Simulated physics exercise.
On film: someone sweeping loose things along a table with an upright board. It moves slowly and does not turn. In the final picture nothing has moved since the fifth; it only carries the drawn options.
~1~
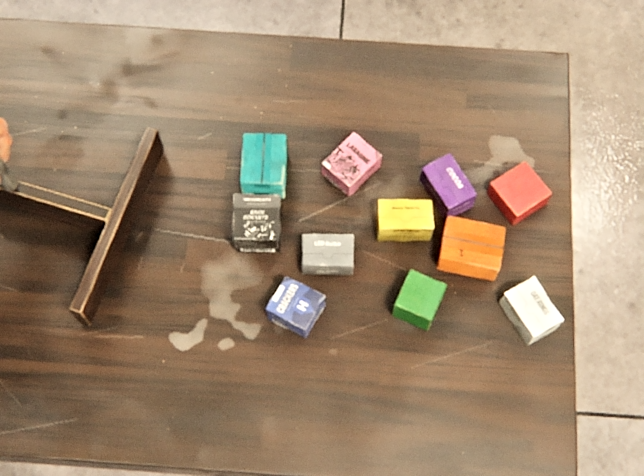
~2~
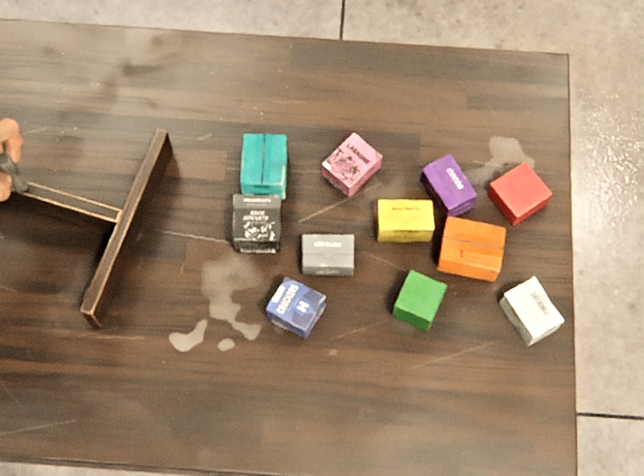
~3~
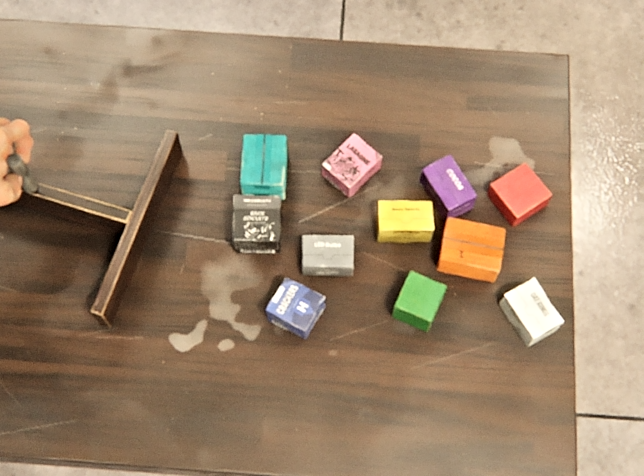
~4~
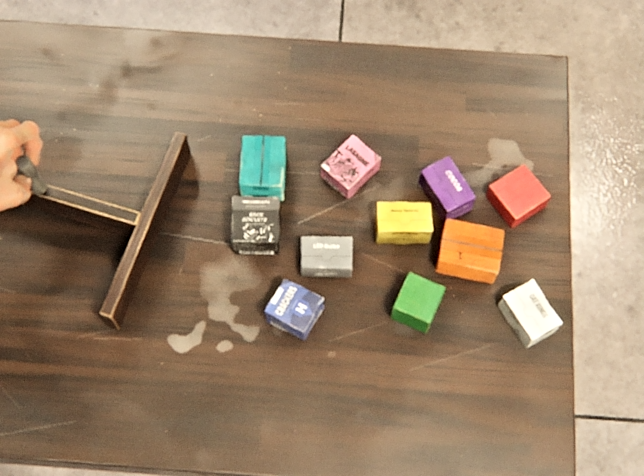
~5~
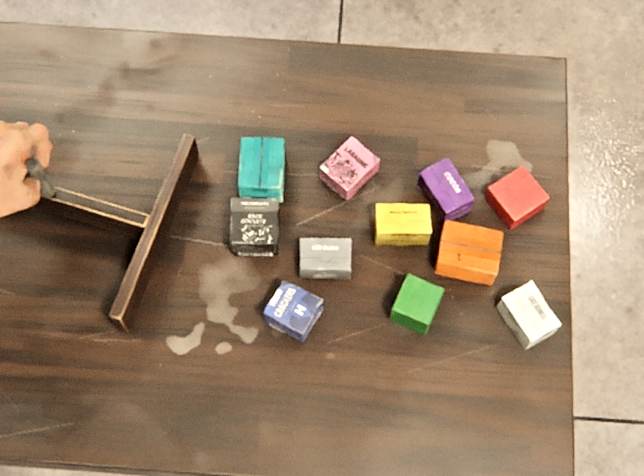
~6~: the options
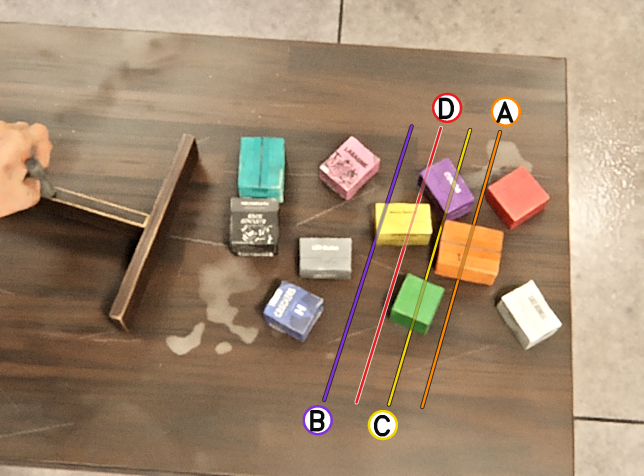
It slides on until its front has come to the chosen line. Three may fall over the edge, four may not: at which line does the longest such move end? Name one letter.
Stop at A.
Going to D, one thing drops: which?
The red block.
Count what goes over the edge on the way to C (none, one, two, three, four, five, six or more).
One.
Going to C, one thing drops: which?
The red block.
On the marked copy, A at (463, 262); B at (370, 256); C at (432, 260); D at (401, 258).
Following A. Soon after the start, board (265, 231); pink packet (367, 169); turquoise box (318, 177).
Later, board (377, 238); red block (556, 203); white packet (534, 320).
In the end, board (463, 244); orange box over the edge; red block over the edge; three fallen.
As for the rest, B is within the limit but short; C is within the limit but short; D is within the limit but short.
